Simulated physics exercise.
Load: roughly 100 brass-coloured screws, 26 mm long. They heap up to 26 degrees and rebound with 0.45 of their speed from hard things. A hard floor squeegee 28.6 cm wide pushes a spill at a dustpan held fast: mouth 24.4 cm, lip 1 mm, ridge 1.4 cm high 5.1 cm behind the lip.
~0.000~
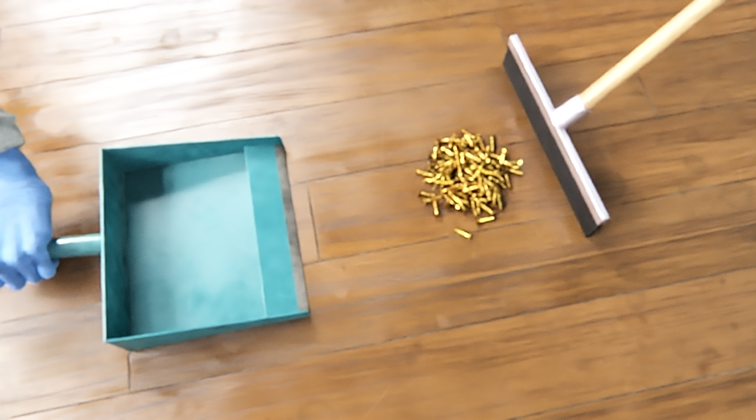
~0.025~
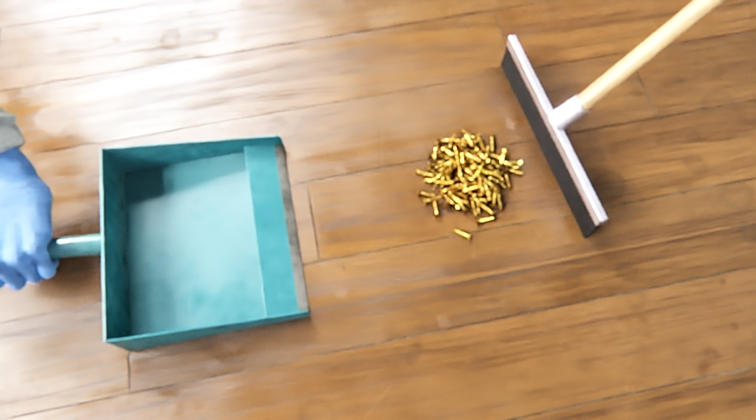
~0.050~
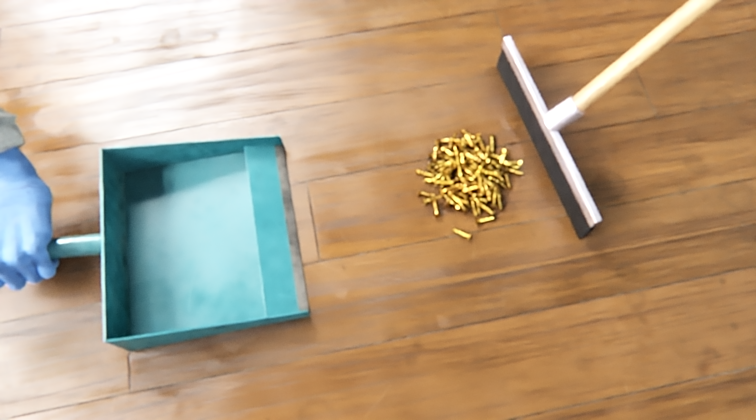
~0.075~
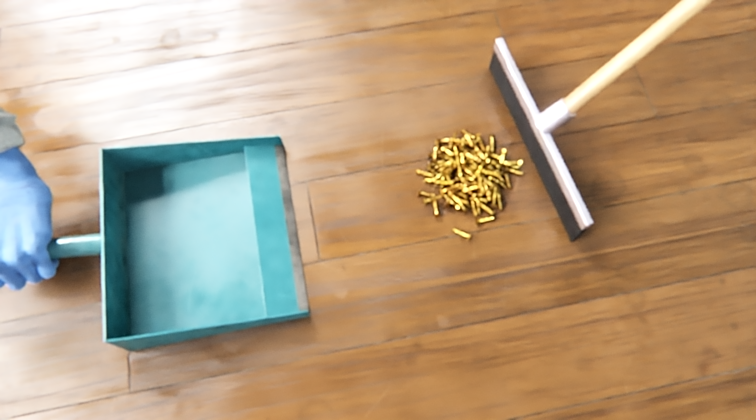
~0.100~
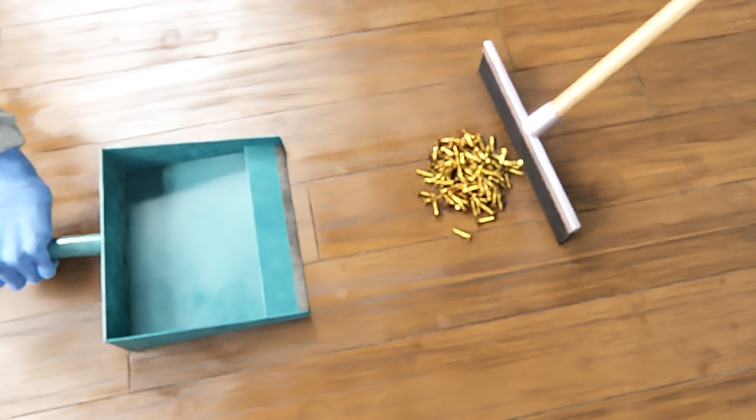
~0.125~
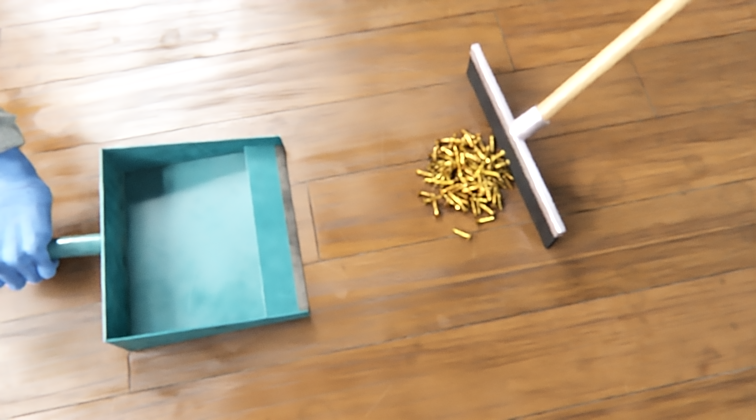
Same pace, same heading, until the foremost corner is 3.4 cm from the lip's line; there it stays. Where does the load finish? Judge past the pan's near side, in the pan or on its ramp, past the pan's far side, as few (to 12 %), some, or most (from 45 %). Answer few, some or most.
Past the pan's near side: Few; in the pan or on its ramp: Some; past the pan's far side: Few.
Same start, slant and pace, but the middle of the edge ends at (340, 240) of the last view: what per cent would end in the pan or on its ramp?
About 35 per cent.
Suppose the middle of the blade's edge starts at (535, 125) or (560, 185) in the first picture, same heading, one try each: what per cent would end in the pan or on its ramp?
About 30 and 30 per cent.
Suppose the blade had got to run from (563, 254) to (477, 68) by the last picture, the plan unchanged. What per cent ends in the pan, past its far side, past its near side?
Pan 40, far 0, near 15.
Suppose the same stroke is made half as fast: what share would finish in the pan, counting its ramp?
Then about 5 per cent.
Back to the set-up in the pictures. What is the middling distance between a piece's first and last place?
Some 24 cm.
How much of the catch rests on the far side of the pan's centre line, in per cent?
Roughly 60 per cent.
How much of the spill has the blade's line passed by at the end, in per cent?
Some 0 per cent.
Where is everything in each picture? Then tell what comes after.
Blade from (601, 220) to (513, 43), moved 0.0 cm, 0 of the pieces shifted so far; middle of the pieces at (470, 173); pan at (197, 243), in the first picture.
Blade from (600, 221) to (511, 43), moved 0.2 cm, 0 of the pieces shifted so far; middle of the pieces at (470, 173), in the second picture.
Blade from (594, 222) to (506, 44), moved 0.9 cm, 0 of the pieces shifted so far; middle of the pieces at (470, 173), in the third picture.
Blade from (585, 225) to (498, 46), moved 2.1 cm, 0 of the pieces shifted so far; middle of the pieces at (470, 173), in the fourth picture.
Blade from (573, 228) to (487, 49), moved 3.8 cm, 0 of the pieces shifted so far; middle of the pieces at (470, 173), in the fifth picture.
Blade from (558, 232) to (474, 52), moved 5.7 cm, 4 of the pieces shifted so far; middle of the pieces at (470, 173); pan at (197, 243). Its pace works out near 0.76 m/s, heading 5 degrees towards the viewer's side, in the sixth picture.
Then, at 0.30 s, middle of the blade 17 cm from the lip; 0 % over the lip, far side 0 %, near side 0 %.
After 0.41 s, middle of the blade 8 cm from the lip; 0 % over the lip, far side 0 %, near side 0 %.
After 0.66 s, middle of the blade 5 cm from the lip; 30 % over the lip, far side 0 %, near side 0 %.
By 1.4 s all is still; near side 0 %, pan 30 %, far side 0 %, in front of the lip or behind the blade 70 %.
